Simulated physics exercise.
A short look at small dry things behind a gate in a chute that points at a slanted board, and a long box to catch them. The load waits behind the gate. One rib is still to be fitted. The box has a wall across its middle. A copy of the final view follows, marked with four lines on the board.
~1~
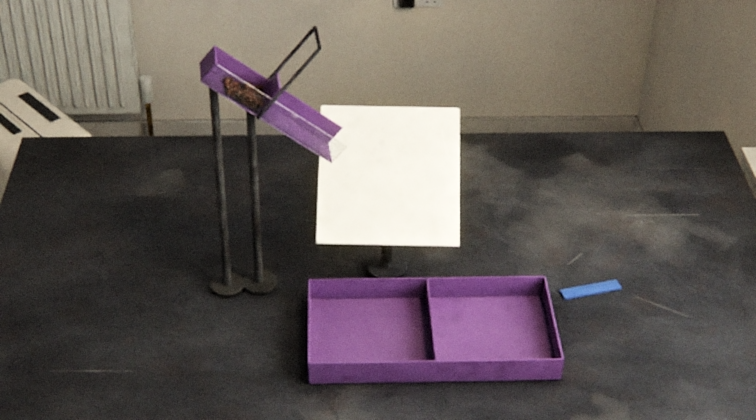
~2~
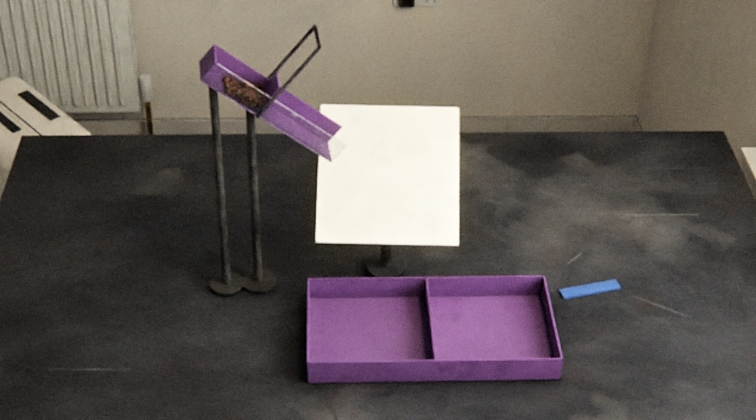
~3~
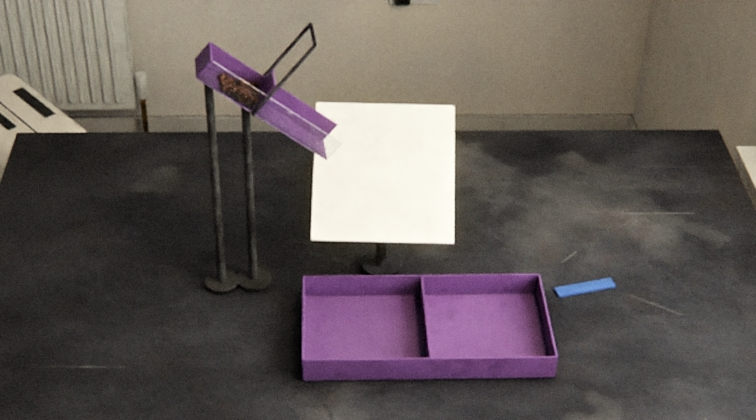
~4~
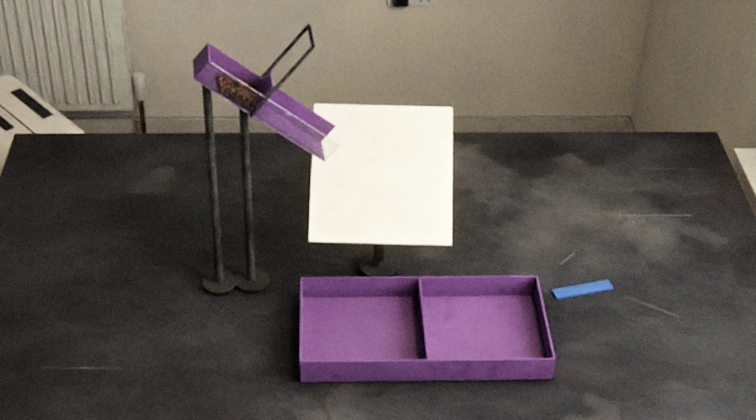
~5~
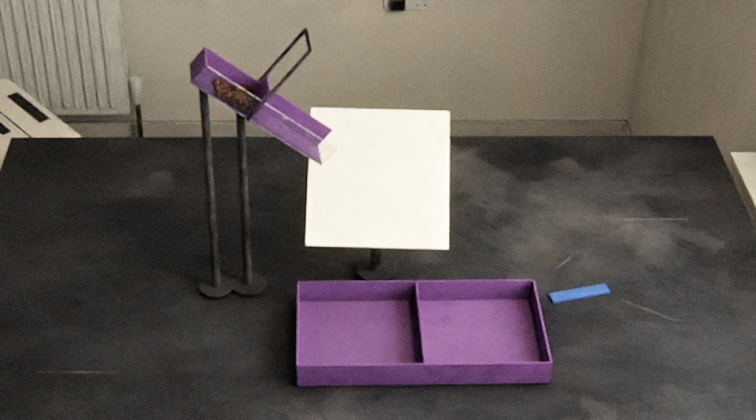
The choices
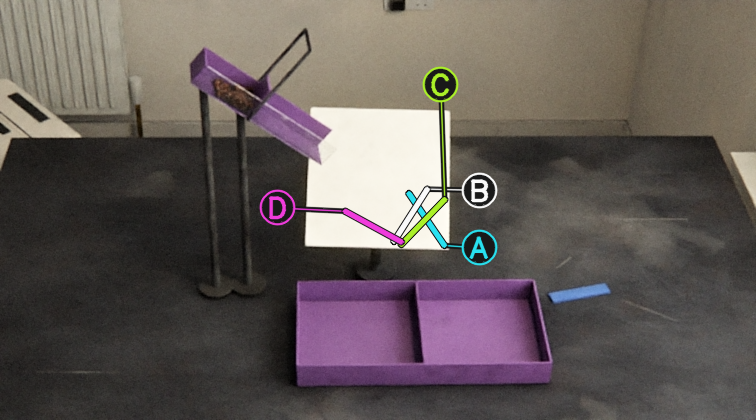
The video shows small brown pieces resting behind a gate in a sloping purple chute, facing a tilted white board above a divided purple box on a dark table; nothing moves apart from slight shifts of the view.
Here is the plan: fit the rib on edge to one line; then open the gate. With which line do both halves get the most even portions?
A works best here.
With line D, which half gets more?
The right half.
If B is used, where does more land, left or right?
More lands on the left.
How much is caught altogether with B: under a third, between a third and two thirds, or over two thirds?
It is over two thirds.
On the marked copy, line A from (408, 193) to (444, 245); line B from (427, 189) to (393, 241); line C from (444, 199) to (401, 244); line D from (345, 211) to (401, 241).
With A, of what is caught, about a third in the left half, about two thirds in the right.
With B, of what is caught, all in the left half, none in the right.
With C, of what is caught, all in the left half, none in the right.
With D, of what is caught, a small part in the left half, most in the right.
